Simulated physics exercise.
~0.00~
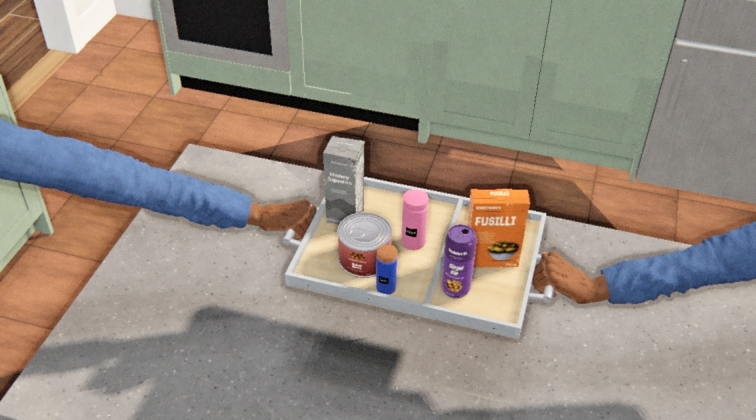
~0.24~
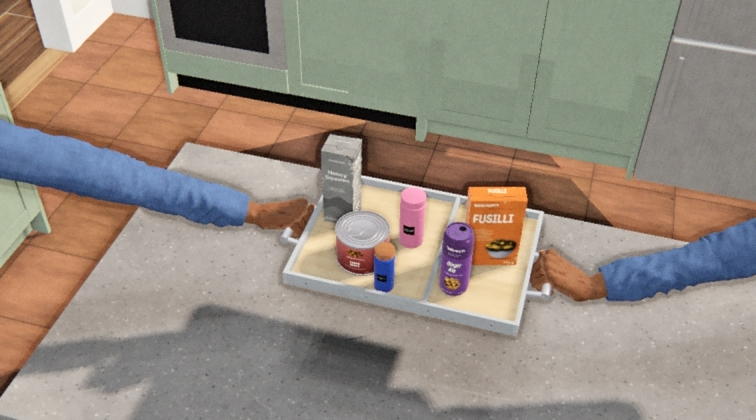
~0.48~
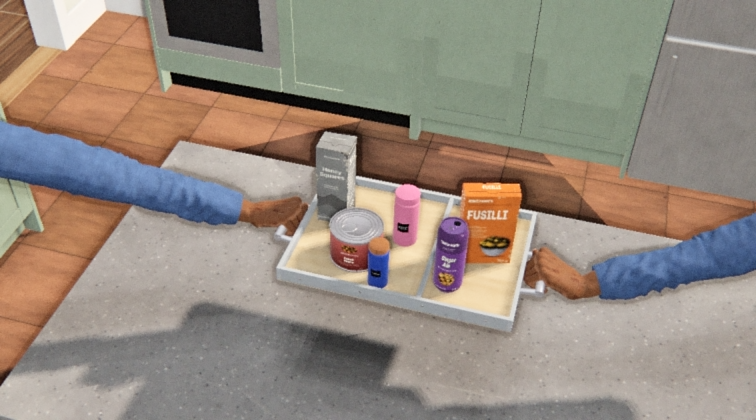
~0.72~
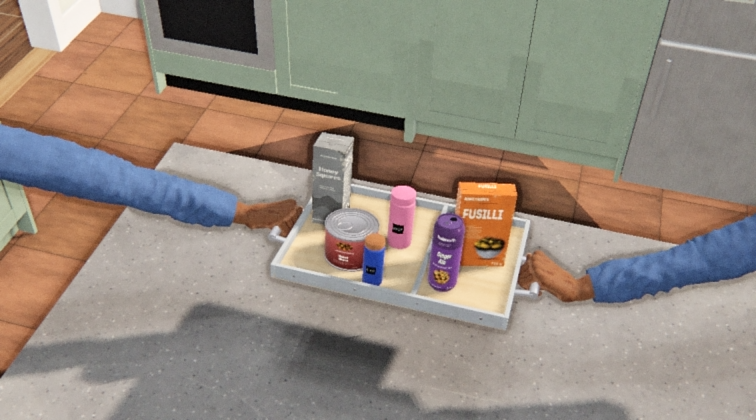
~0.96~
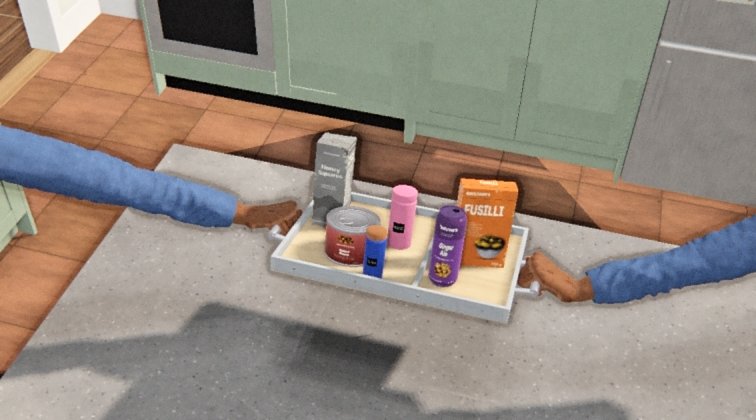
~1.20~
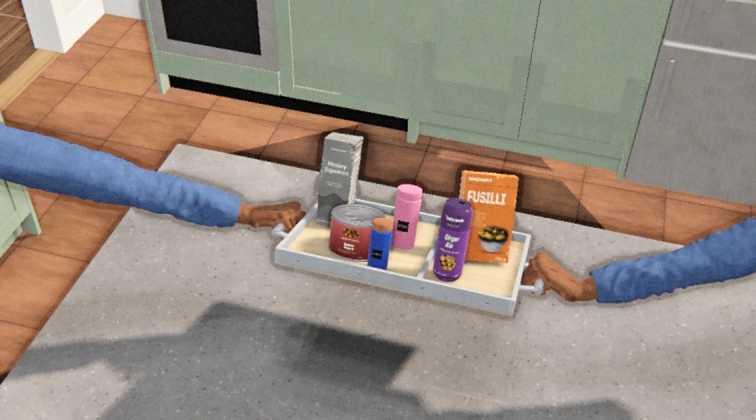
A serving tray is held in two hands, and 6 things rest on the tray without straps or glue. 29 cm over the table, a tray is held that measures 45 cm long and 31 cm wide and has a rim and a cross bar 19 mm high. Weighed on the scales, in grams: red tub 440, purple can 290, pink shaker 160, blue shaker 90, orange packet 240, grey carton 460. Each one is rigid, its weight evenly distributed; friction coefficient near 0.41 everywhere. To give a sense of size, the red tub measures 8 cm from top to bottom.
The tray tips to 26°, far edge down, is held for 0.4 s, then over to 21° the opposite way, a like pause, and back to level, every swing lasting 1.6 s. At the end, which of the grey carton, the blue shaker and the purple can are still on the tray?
Grey carton: No longer on it; blue shaker: Still on it; purple can: Still on it.
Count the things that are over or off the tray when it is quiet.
5.
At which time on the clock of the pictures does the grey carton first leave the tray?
Roughly at the 1.5 s mark.
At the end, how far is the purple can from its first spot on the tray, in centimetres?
Around 17 centimetres.
By 1.70 s, tilt 26°, far edge down; orange packet and grey carton now off the tray; purple can on its side near (463, 234); blue shaker on its side near (400, 244).
By 3.00 s, tilt 3°, near edge down; pink shaker now off the tray; purple can on its side near (464, 223); blue shaker on its side near (419, 208).
When it is over (6.1 s), off the tray, pink shaker, orange packet and grey carton; lying over on the tray, purple can and blue shaker; not toppled but over 5 cm from the start, red tub. In the last view, grey carton near (361, 240), blue shaker near (432, 213).
